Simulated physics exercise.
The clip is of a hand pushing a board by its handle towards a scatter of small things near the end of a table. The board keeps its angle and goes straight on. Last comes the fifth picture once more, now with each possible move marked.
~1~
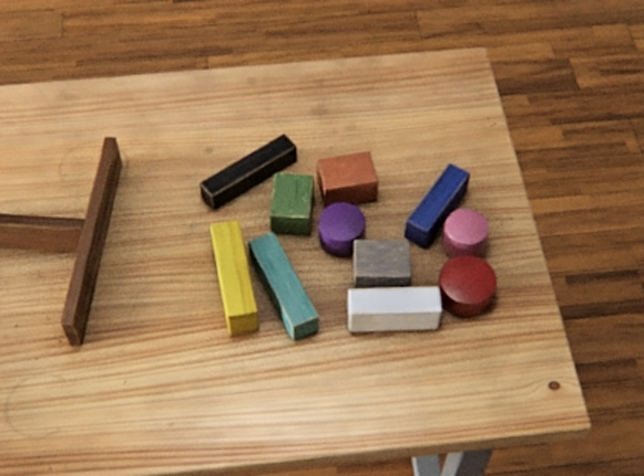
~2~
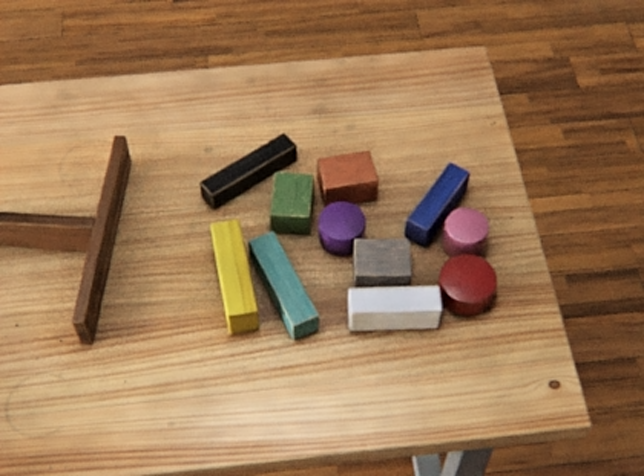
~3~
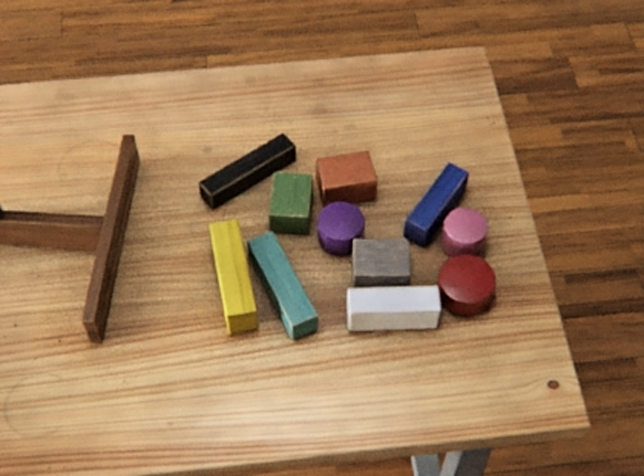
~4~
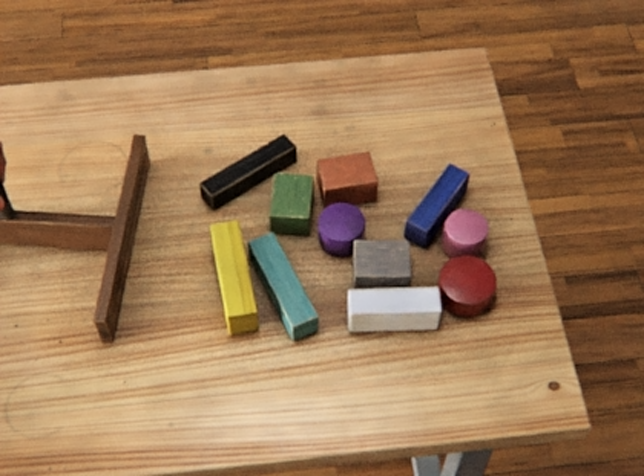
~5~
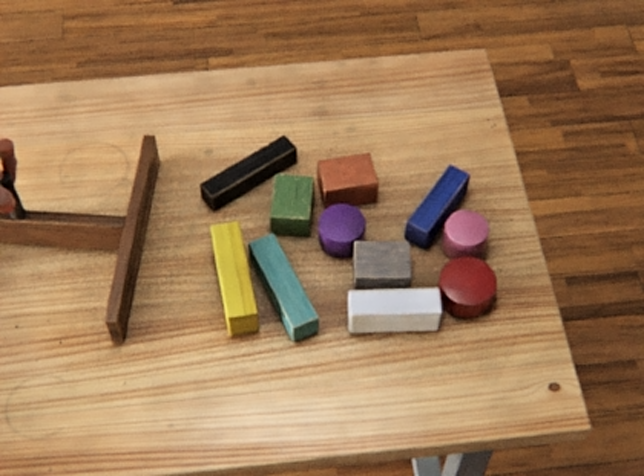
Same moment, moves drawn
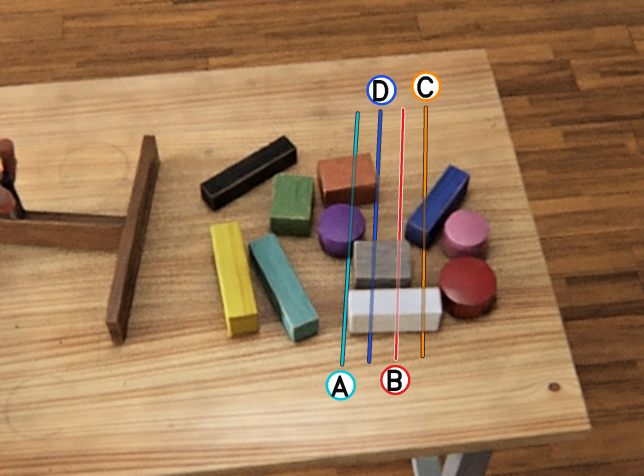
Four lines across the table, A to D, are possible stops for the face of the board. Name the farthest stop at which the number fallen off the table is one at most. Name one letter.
As far as mark B.
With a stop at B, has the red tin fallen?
No.
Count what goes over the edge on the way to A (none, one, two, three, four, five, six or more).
The count is none.
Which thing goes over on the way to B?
It is the pink tin.
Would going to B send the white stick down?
No.
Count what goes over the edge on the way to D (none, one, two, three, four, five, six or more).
In all, none.
On the marked copy, A at (351, 228); B at (400, 224); C at (424, 221); D at (375, 226).
Following B. Soon after the start, board (229, 213); black stick (270, 174); turquoise bar (290, 286).
Later, board (325, 204); pink tin (485, 242); blue stick (459, 211).
In the end, board (397, 198); pink tin over the edge; red tin (543, 289); one fallen.
As for the rest, A is within the limit but short; C drops three; D is within the limit but short.
